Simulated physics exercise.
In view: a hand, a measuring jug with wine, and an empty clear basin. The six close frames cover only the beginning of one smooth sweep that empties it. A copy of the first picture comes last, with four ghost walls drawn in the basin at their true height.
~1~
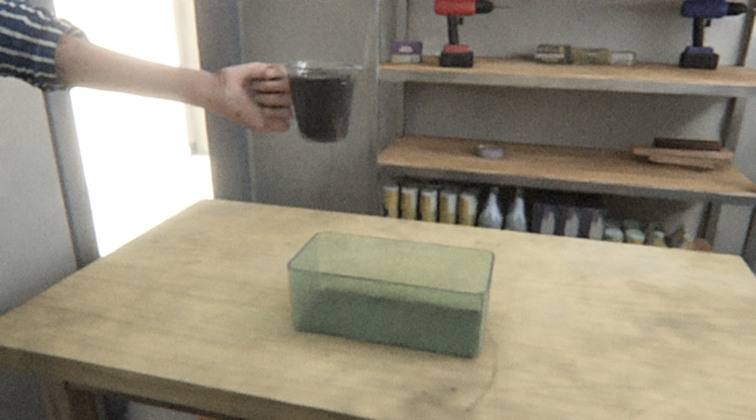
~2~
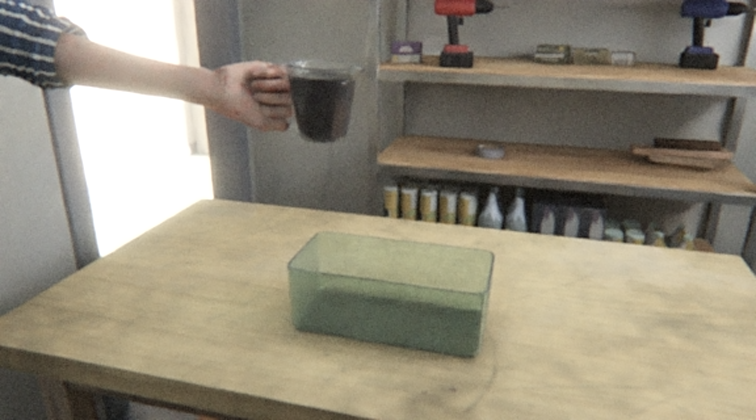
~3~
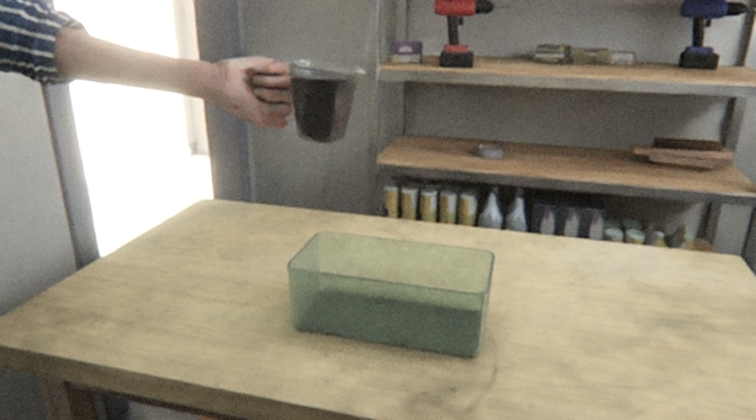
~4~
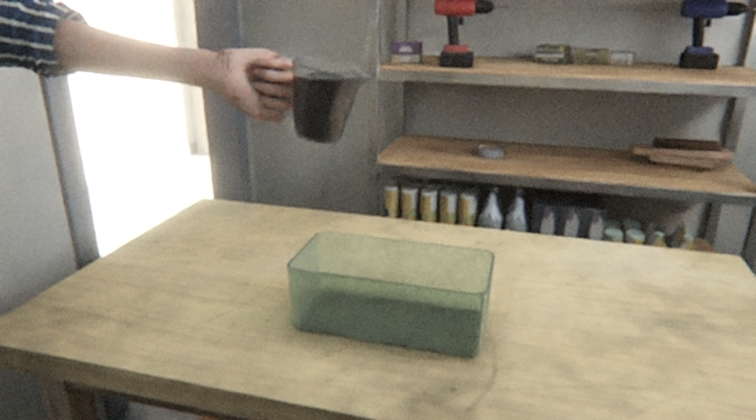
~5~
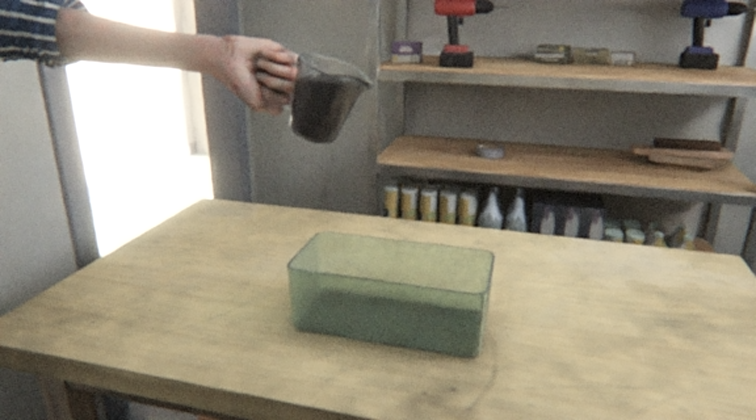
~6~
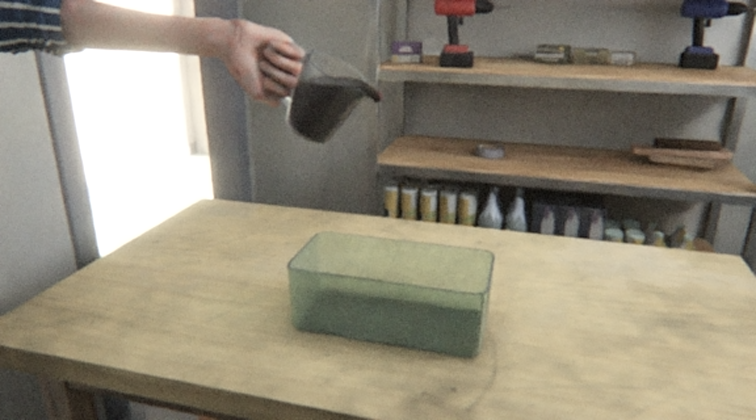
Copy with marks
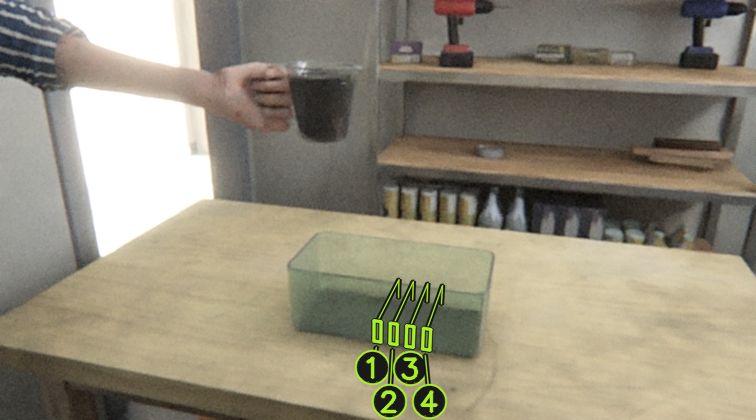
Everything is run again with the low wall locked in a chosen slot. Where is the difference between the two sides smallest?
3 beats the others.
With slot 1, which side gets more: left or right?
The right side.
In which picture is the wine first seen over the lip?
Picture 6.
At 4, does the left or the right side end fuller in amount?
More ends on the left.
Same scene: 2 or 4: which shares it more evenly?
2.
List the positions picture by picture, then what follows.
Upright, lip at (364, 69); basin from (294, 325) to (481, 356); nothing has left yet.
Upright, lip at (364, 70); nothing has left yet.
Tipped about 5°, lip at (367, 73); nothing has left yet.
Tipped about 12°, lip at (369, 79); nothing has left yet.
Tipped about 20°, lip at (372, 86); nothing has left yet.
Tipped about 30°, lip at (375, 96); wine is over the lip, down to (378, 101).
On the marked copy, 1 at (376, 347); 2 at (392, 349); 3 at (408, 352); 4 at (425, 355).
If 1 is chosen, about 9 % ends left of the wall and 87 % right of it; 4 % is lost outside.
If 2 is chosen, about 21 % ends left of the wall and 75 % right of it; 4 % is lost outside.
If 3 is chosen, about 53 % ends left of the wall and 44 % right of it; 4 % is lost outside.
If 4 is chosen, about 83 % ends left of the wall and 9 % right of it; 8 % is lost outside.
